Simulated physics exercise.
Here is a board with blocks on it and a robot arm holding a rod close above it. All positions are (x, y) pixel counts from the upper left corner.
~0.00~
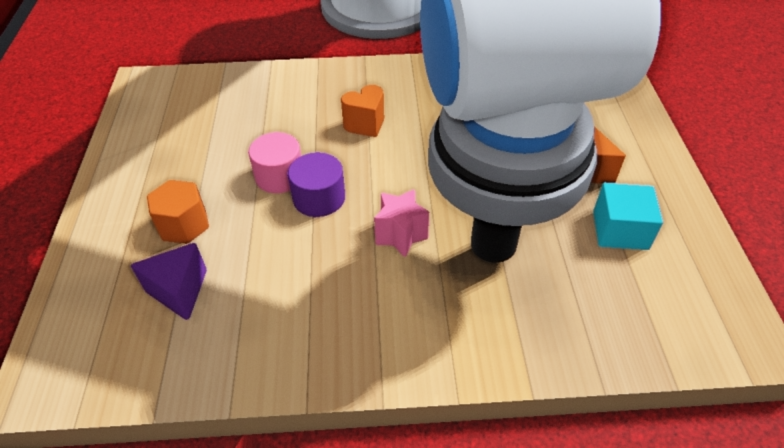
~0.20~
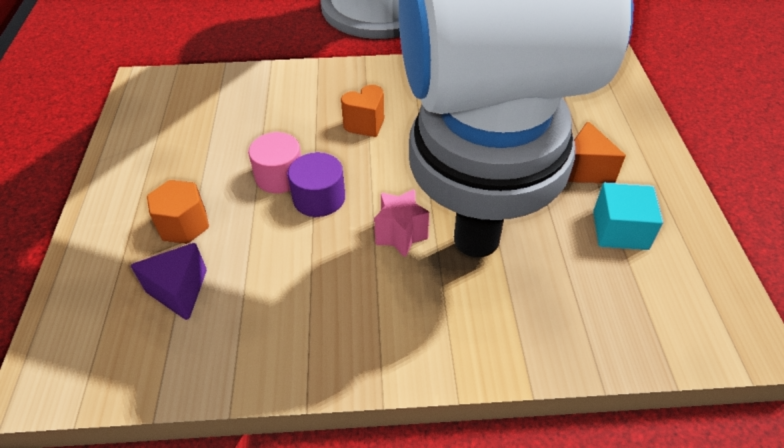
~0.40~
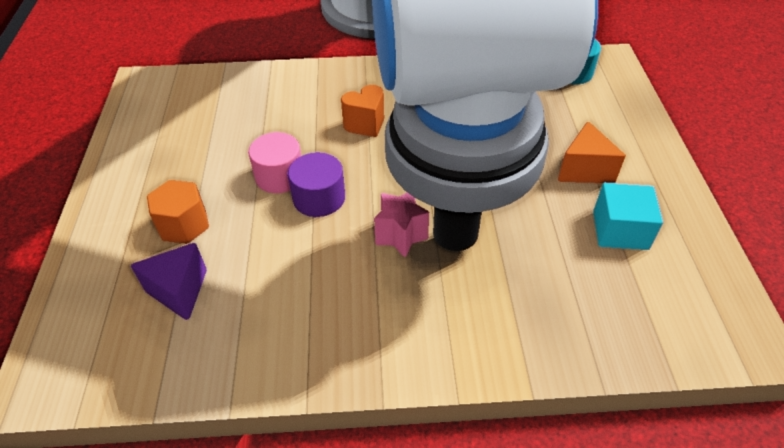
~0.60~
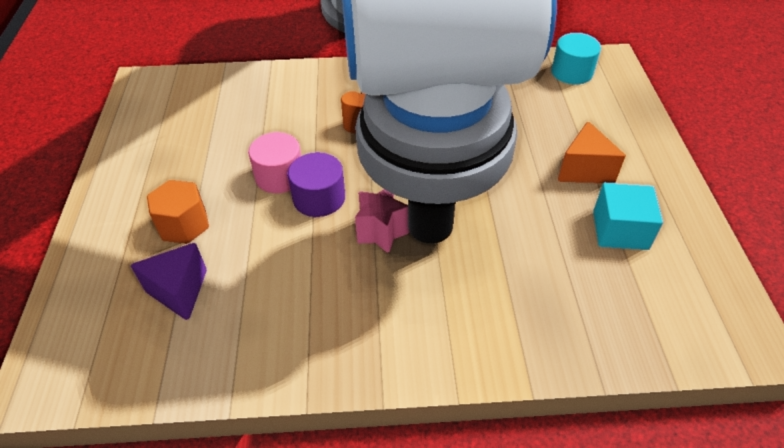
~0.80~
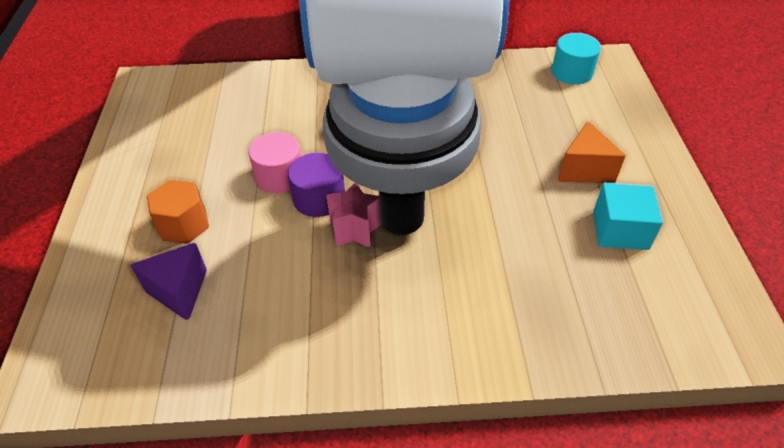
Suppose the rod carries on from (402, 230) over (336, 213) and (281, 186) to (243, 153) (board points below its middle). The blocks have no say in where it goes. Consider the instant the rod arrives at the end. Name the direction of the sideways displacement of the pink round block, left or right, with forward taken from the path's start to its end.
Moves right.
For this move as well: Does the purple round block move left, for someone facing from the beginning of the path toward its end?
That would be a yes.
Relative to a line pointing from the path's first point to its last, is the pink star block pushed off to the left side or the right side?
It shifts to the left.
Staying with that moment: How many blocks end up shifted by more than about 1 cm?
It will shift three or more blocks.
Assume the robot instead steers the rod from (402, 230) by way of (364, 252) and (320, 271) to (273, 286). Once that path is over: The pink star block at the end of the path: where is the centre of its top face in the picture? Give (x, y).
I'd expect the centre of its top face to be at (311, 210).
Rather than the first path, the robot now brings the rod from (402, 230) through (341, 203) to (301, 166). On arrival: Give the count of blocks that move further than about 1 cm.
Answer: Three or more.
The first path, step by step. One third of the way, rod (334, 201); pink round block (247, 129); purple round block (272, 157); pink star block (291, 192), turned 35° anticlockwise.
Two thirds of the way, rod (278, 174); pink round block (223, 113); purple round block (235, 144); pink star block (261, 190), turned 85° anticlockwise.
At the end, rod (240, 141); orange hexagonal block not moved; pink round block (205, 100); purple round block (189, 132); pink star block (261, 190), turned 85° anticlockwise.
